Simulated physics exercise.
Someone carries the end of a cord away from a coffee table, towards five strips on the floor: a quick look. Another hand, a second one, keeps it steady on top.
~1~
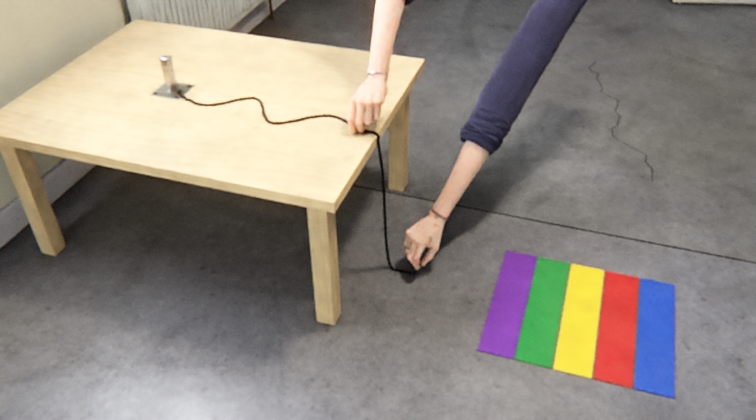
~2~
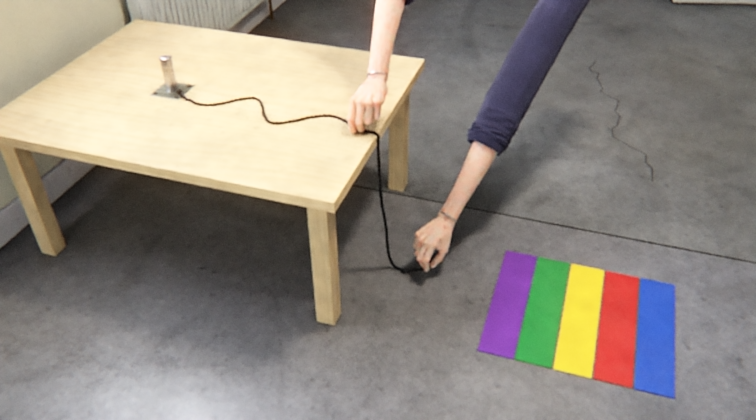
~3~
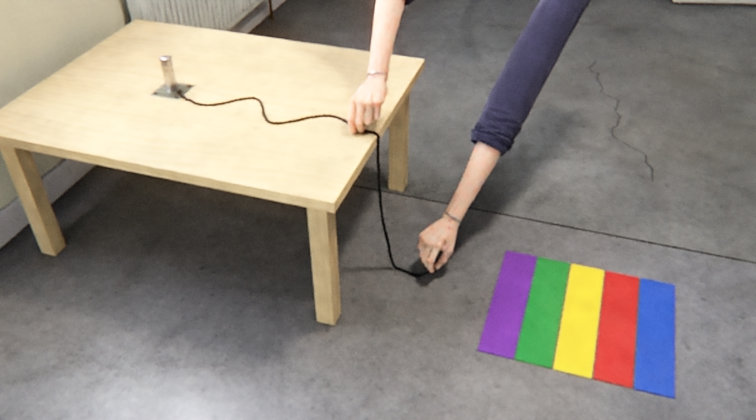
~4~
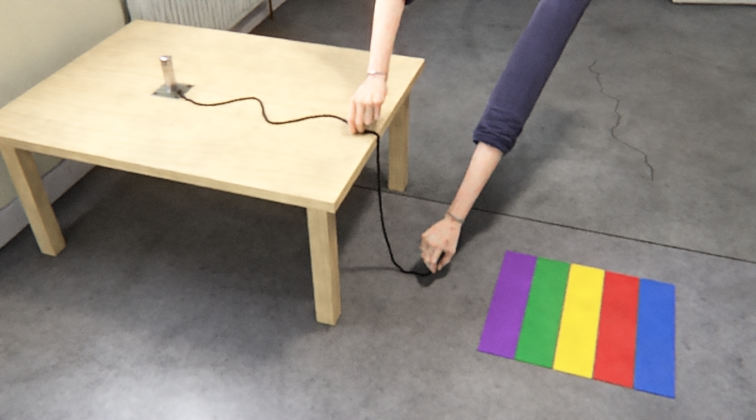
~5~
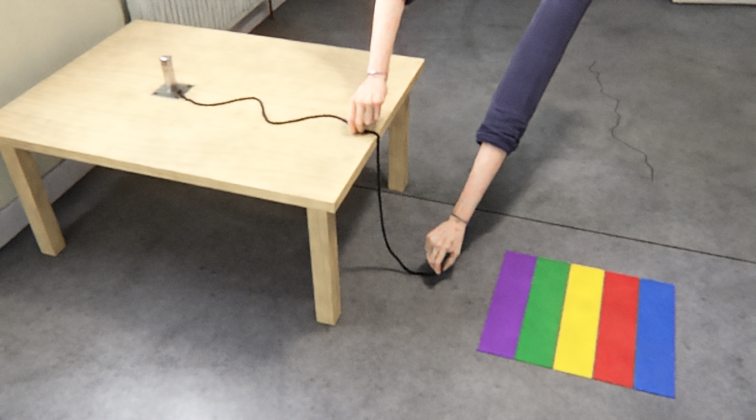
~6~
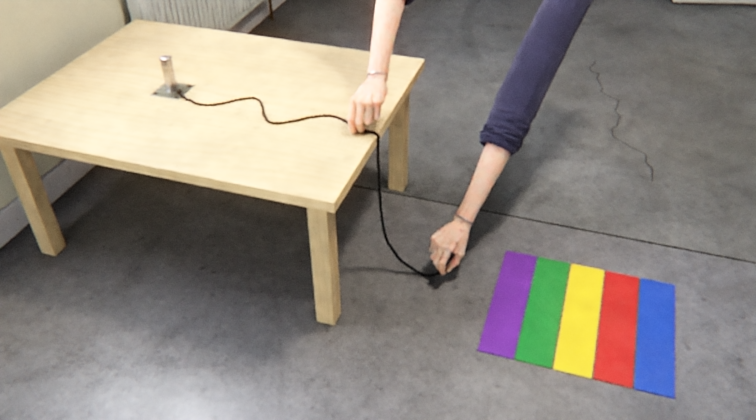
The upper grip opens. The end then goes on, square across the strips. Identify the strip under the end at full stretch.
Strip: Yellow.
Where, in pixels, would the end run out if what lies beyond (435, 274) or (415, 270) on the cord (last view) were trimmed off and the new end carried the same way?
Taking them in turn, near (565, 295) and near (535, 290).
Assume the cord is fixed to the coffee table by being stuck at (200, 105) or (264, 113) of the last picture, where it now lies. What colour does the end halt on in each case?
For the first it's yellow, and for the second it's green.
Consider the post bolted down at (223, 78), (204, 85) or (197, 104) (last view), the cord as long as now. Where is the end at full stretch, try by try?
Try by try: (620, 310), (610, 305) and (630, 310).
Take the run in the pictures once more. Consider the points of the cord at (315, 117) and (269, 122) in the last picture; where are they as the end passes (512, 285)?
Roughly (351, 127) for one and roughly (307, 117) for the other.
A little later, end near (512, 285); over purple.
Next, end near (556, 295); over green.
When it is tight, end near (584, 301); over yellow. It gets as far as the yellow strip.
